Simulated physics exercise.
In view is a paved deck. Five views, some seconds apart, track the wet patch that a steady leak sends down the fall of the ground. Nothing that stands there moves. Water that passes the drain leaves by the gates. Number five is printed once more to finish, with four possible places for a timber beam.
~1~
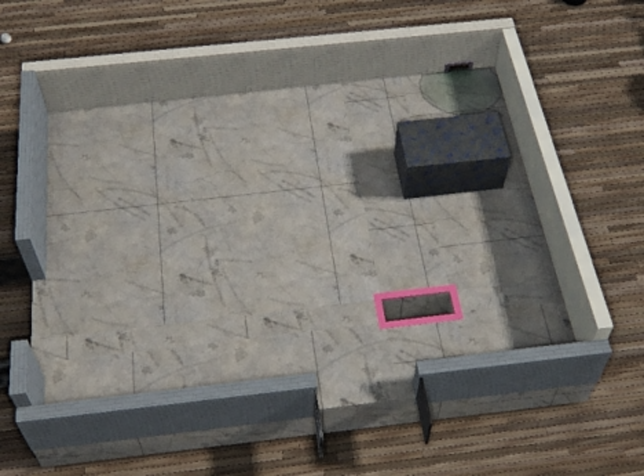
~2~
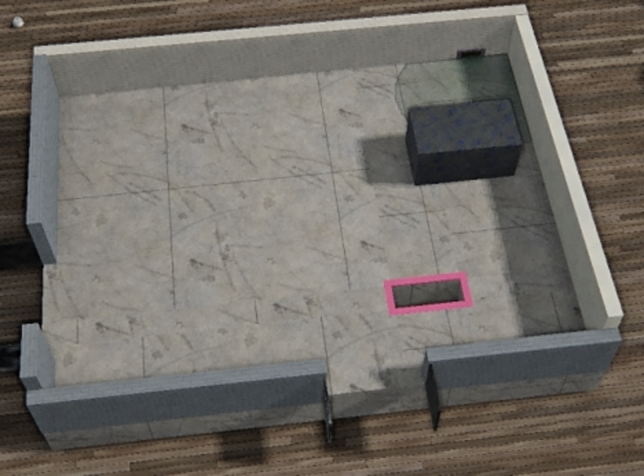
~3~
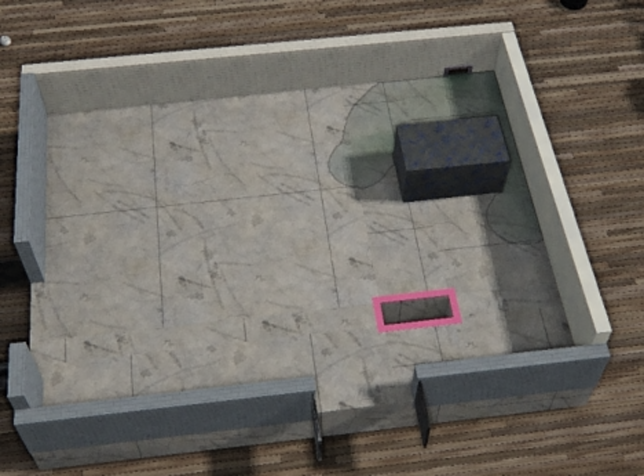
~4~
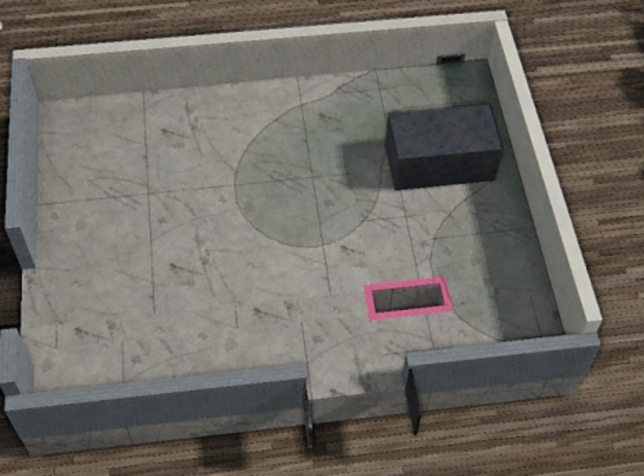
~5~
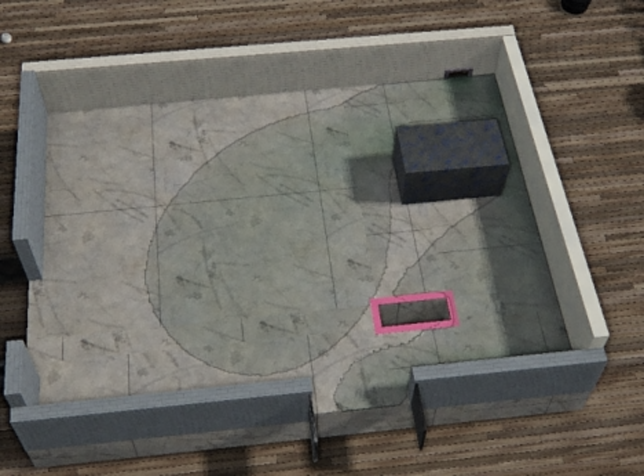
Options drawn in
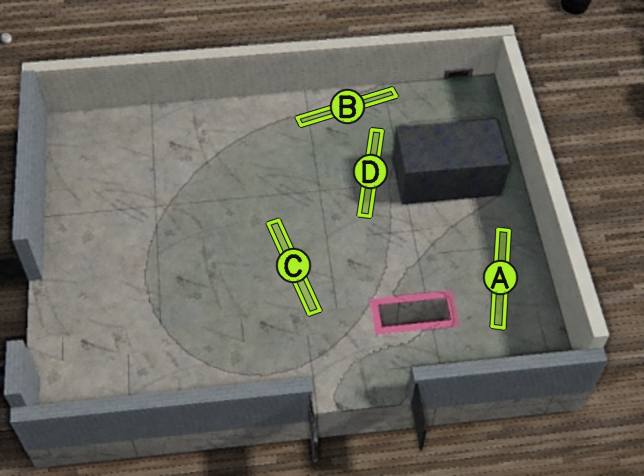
At the start, a small patch of greenish water lies by the outlet in the top right corner of a walled, paved deck. The water spreads left and down around both sides of a dark block, widening into a rounded sheet across the middle, and finally reaches the pink-rimmed drain.
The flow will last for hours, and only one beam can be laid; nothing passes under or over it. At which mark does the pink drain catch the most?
D works best here.
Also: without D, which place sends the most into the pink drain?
Place C.
On the marked copy, A from (497, 327) to (503, 229); B from (299, 121) to (394, 92); C from (273, 221) to (314, 312); D from (364, 215) to (376, 130).
For place A, about 7 % of the stream runs into the pink drain, about 92 % out by the gates.
For place B, about 8 % of the stream runs into the pink drain, about 90 % out by the gates.
For place C, about 15 % of the stream runs into the pink drain, about 82 % out by the gates.
For place D, about 24 % of the stream runs into the pink drain, about 71 % out by the gates.
